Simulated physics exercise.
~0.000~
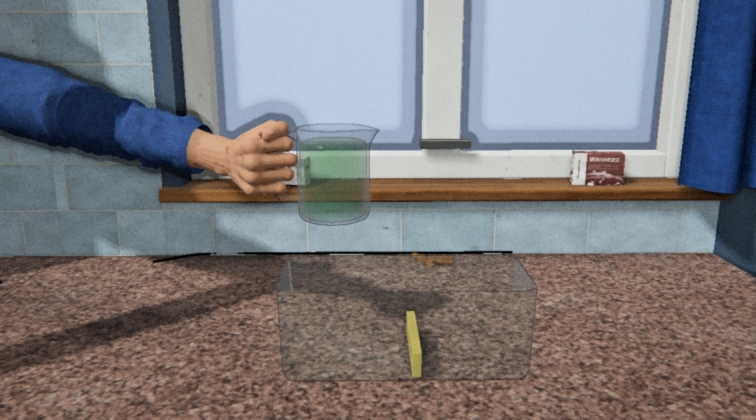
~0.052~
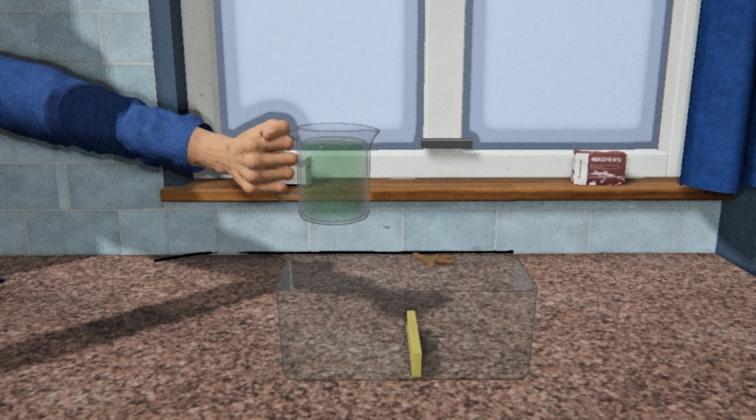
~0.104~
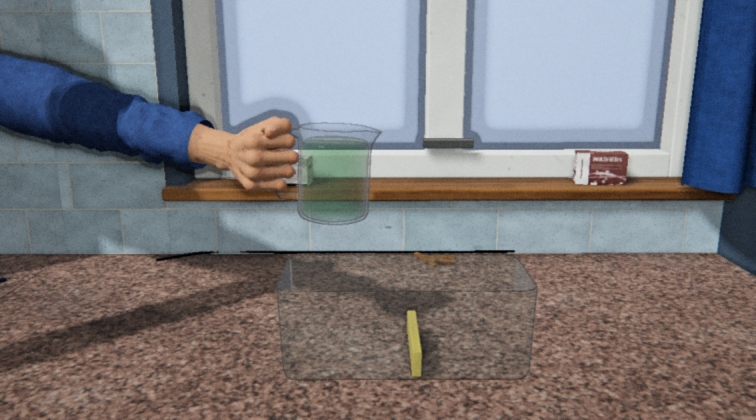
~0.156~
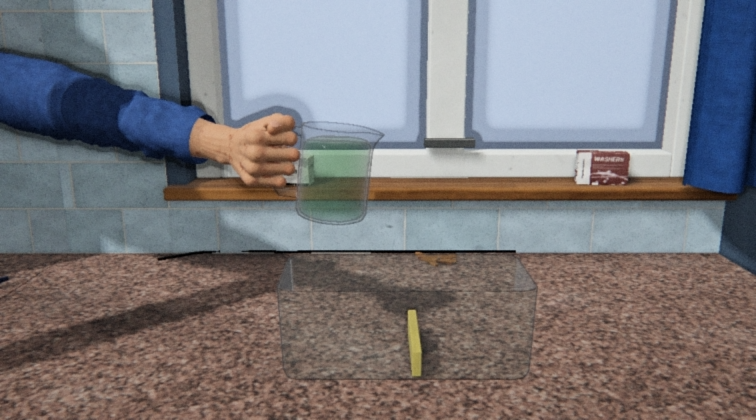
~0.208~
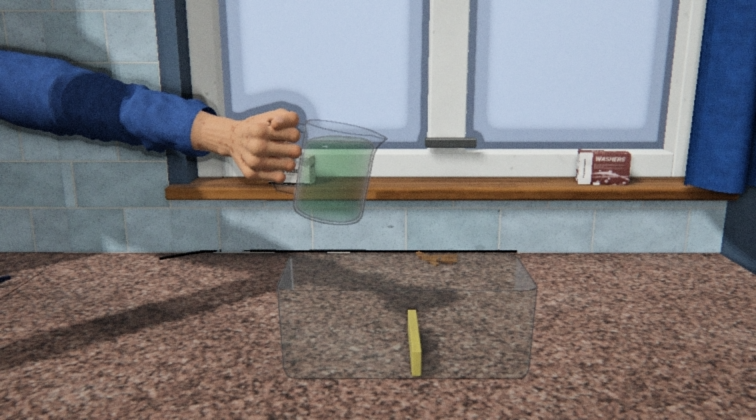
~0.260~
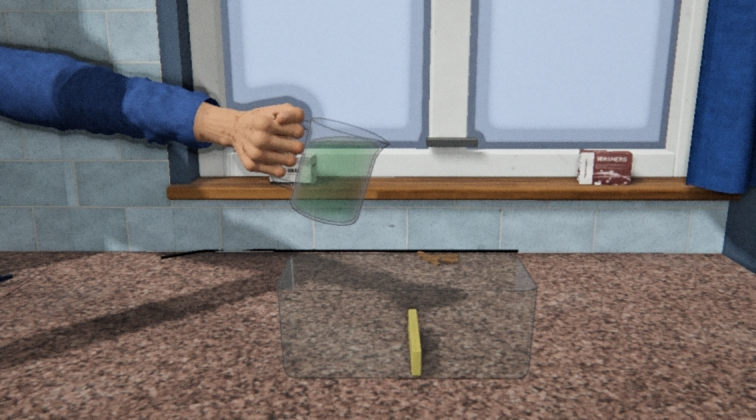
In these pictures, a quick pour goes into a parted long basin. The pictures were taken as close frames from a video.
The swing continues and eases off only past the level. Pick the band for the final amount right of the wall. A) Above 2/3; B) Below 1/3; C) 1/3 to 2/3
Answer: A.
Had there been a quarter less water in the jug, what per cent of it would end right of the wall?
I'd put it at around 85 %.
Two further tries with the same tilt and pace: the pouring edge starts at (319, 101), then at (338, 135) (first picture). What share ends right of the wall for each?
Close to 5 in a hundred, and close to 10 in a hundred.
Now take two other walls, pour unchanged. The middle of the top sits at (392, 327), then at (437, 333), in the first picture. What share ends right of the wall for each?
95 per cent first, then 50 per cent.
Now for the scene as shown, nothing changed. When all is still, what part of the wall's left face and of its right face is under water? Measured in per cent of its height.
It settles around 10 on the left side and around 70 on the right side.
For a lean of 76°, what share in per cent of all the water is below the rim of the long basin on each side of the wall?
Split is about 0 % to the left and 5 % to the right.
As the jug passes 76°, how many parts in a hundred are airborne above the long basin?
15 in a hundred.
A moment on, the jug is tipped on its side and 76 per cent is still to pour, 0 is left of the wall and 6 right of it.
Next, the jug is tipped right over and 20 per cent is still to pour, 3 is left of the wall and 57 right of it.
Then the jug is tipped right over and 1 per cent is still to pour, 12 is left of the wall and 85 right of it.
Later the jug is tipped right over and 0 per cent is still to pour, 13 is left of the wall and 86 right of it.
In the end 13 per cent lies left of the wall, 86 right of it and 1 outside.
